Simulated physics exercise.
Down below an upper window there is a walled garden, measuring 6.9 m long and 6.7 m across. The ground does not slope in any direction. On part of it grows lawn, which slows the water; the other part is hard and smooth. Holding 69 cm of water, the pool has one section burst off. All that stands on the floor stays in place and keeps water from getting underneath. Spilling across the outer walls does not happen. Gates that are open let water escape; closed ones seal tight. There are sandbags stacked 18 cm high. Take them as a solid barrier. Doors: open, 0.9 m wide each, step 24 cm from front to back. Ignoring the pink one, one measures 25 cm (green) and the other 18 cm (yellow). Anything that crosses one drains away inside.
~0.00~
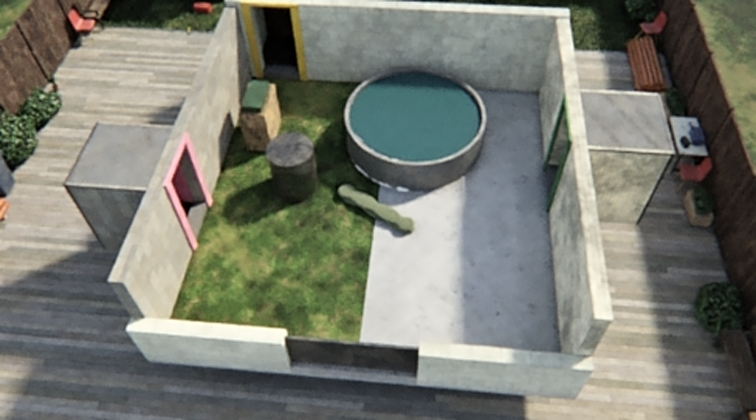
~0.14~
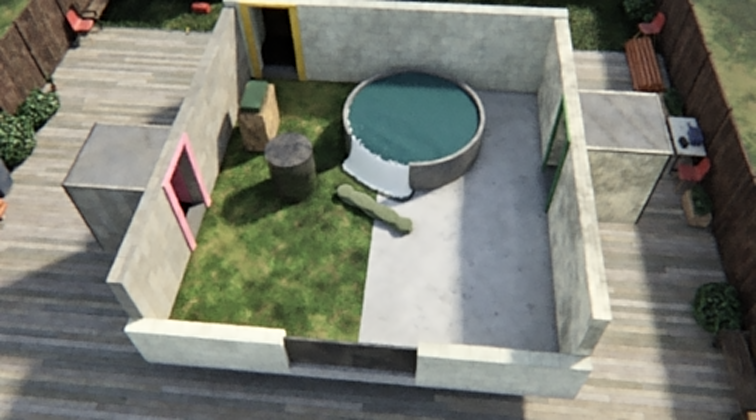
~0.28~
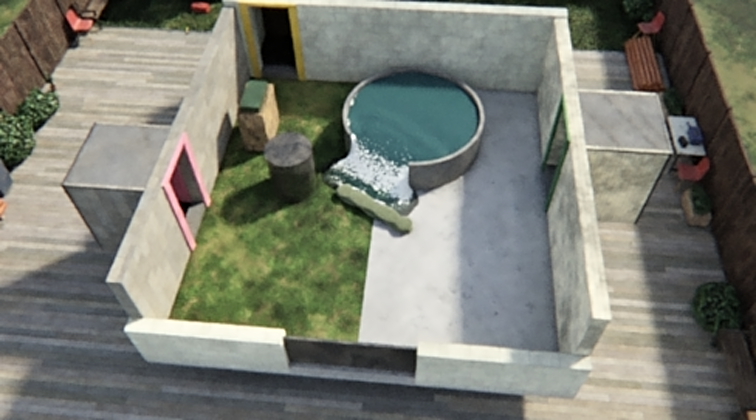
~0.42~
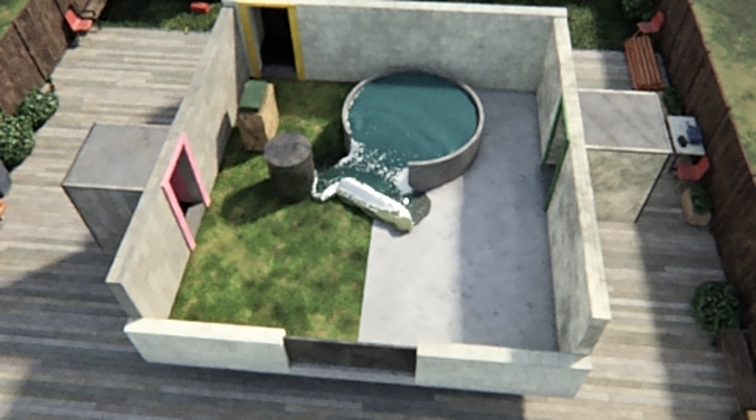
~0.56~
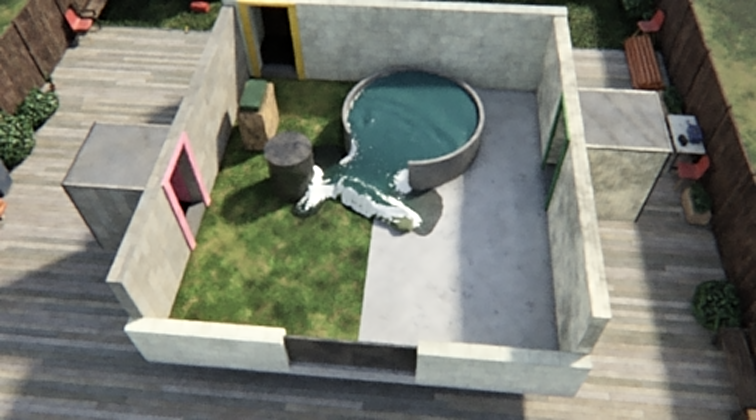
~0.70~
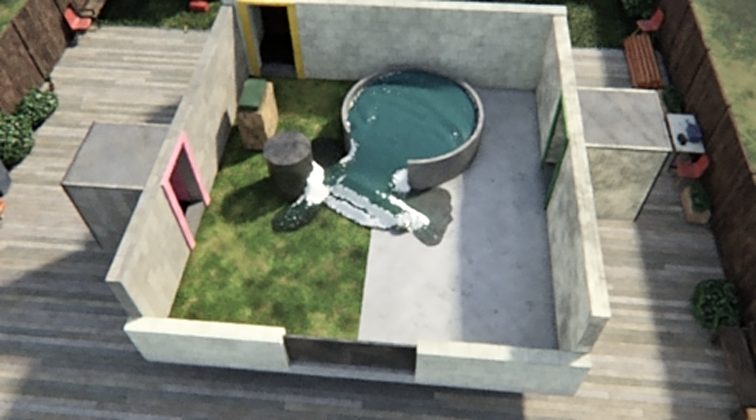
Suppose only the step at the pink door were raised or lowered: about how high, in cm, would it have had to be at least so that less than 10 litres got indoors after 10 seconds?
It would have had to be about 6.5 cm high.
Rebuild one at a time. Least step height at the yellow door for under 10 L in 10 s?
Yellow would need about 8.0 cm on its own.
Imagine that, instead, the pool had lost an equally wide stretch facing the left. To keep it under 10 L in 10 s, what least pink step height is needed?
About 11.0 cm.
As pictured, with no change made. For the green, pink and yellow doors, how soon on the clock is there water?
Green at 2.4 s, pink at 2.6 s, yellow at 3.2 s.
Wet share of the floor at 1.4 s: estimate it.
Some 30 per cent is wet.
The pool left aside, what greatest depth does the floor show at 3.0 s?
34 cm.
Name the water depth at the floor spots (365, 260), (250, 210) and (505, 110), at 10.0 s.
First 8, then 8, then 13 cm.
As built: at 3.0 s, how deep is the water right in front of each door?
Door depths (cm): Green = 7, pink = 5, yellow = 0.
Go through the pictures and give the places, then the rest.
The first frame shows the pool at (415, 116) is whole and still, 69 cm deep; the pink door at (188, 192) is dry.
In the second frame, water pours out at (375, 171) and has run 0.3 m, to (344, 170); about 8 cm deep outside, 69 cm at the back.
In the third frame, water pours out at (375, 172) and has run 0.7 m, to (327, 179); about 13 cm deep outside, 69 cm at the back.
In the fourth frame, the front is at (312, 197), 1.2 m from the gap at (374, 173); 2.0 m2 of floor is wet, 69 cm left at the back.
In the fifth frame, the front is at (299, 214), 1.7 m from the gap at (375, 172); 2.8 m2 of floor is wet, 69 cm left at the back.
In the sixth frame, the gap is at (374, 171), the front 2.2 m out at (280, 227); the back of the pool holds 69 cm; 1.5 m in a straight line remain to the pink door at (186, 191).
After 1.4 s water covers 30 % of the floor, deepest (50 cm) near (371, 197); it has not reached the pink door.
After 3.0 s water covers 80 % of the floor, deepest (34 cm) near (371, 197); 5 cm at the pink door, 0 litres in over its 19 cm step.
After 10.0 s water covers 95 % of the floor, deepest (17 cm) near (537, 118); 8 cm at the pink door, 0 litres in over its 19 cm step.
At the pink door as built, the water arrived by 2.7 s and peaked near 9 cm at 5.2 s.
With a step of 5.5 cm, 21 litres would have come in within the 10 s; with 7.5 cm, 4 litres. So under 10 litres takes about 6.5 cm.
